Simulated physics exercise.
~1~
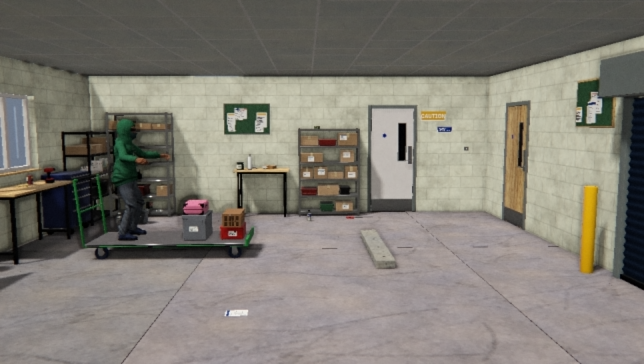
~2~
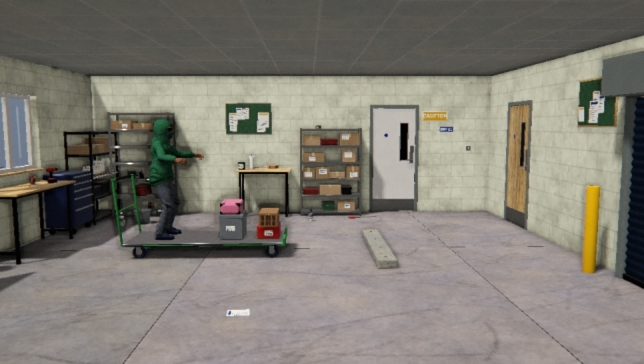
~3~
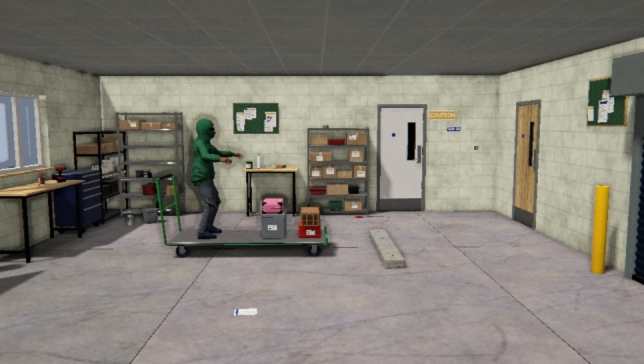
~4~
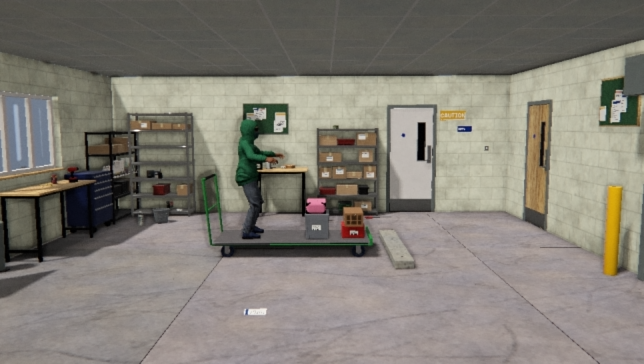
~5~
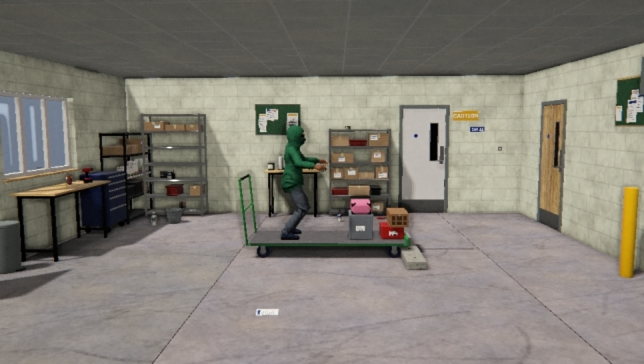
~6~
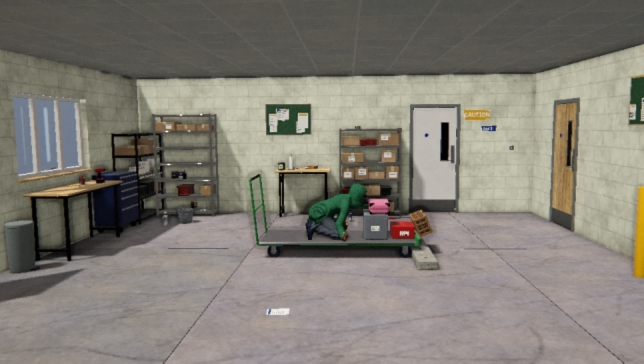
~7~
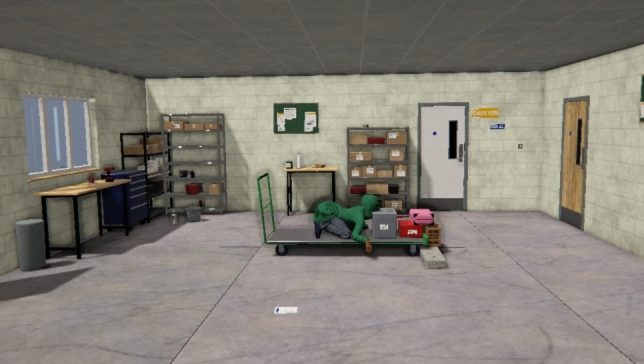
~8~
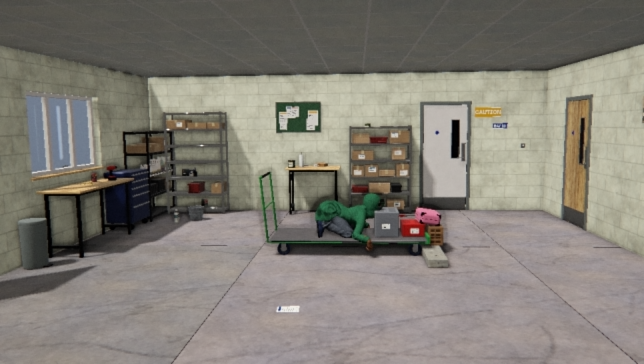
A person in a green hooded top and dark trousers stands on a flatbed trolley rolling rightward across a concrete-floored storeroom, seen from across the room at about standing height. Ahead of the rider sit a grey tote with a pink suitcase above it and a red tote topped by a brown crate, while a pale kerb lies in the way. The trolley strikes the kerb and stops abruptly, and the rider pitches forward onto the deck. The crate tips off the front, followed by the suitcase. Finally, both rest beyond the edge near the kerb, while the totes and slumped rider remain aboard.
